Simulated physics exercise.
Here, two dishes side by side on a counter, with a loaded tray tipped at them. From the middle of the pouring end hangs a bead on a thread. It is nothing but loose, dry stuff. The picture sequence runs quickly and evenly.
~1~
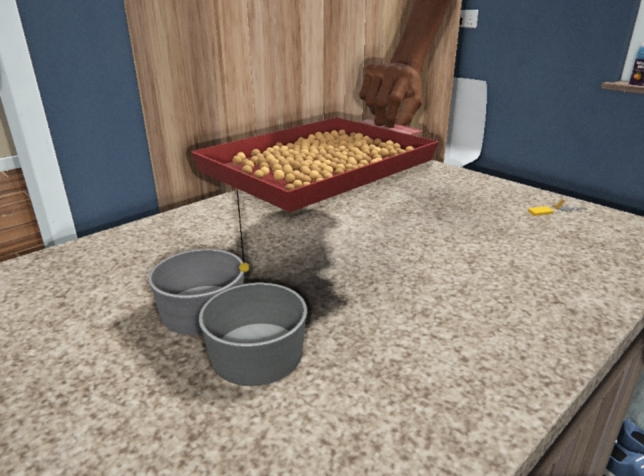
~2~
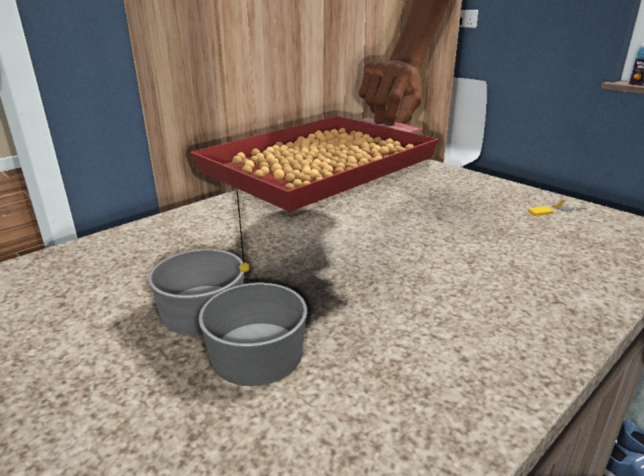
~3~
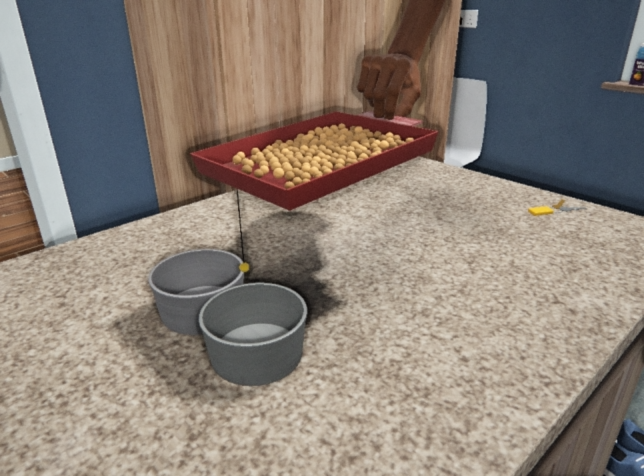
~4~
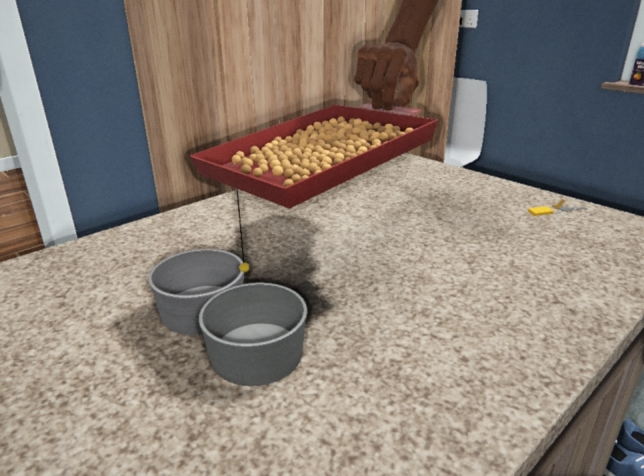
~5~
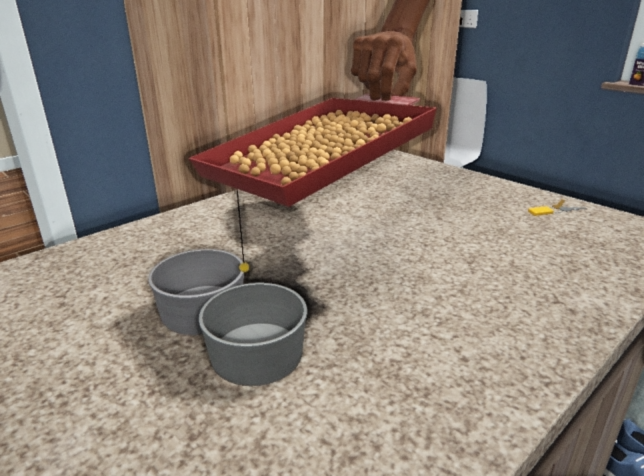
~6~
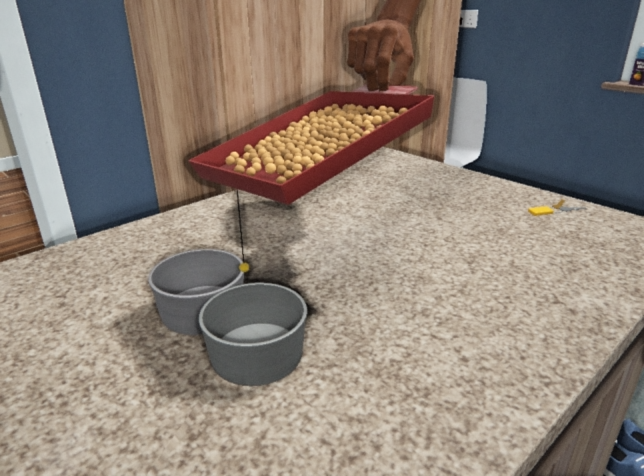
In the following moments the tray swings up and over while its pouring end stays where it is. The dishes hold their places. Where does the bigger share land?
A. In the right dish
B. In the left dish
In the left dish (B).
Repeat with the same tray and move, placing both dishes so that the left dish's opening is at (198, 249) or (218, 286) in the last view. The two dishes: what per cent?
Roughly 70 per cent the first time and 20 per cent the second.
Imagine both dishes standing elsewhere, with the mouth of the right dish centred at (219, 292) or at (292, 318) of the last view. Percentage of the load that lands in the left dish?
Trial 1 80%, trial 2 20%.
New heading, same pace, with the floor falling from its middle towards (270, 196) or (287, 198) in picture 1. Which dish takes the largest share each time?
Try 1: The right-side dish; try 2: The right-side dish.
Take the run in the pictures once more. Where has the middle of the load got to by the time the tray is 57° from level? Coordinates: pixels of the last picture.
(240, 138).
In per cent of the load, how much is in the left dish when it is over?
It works out to roughly 90 percent of the load.
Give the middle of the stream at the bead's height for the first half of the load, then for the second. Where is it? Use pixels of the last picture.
First roughly (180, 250), then roughly (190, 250).
Soon, tray tipped steeply; nearly all on the tray; a stray few in the left dish; a stray few in the air.
A while on, tray tipped right over; a small part on the tray; about two thirds in the left dish; a small part outside both; a small part in the air.
Towards the end, tray tipped past a quarter turn; most in the left dish; a small part outside both.
Finally, tray tipped past a quarter turn; none in the right dish; most in the left dish; a small part outside both.
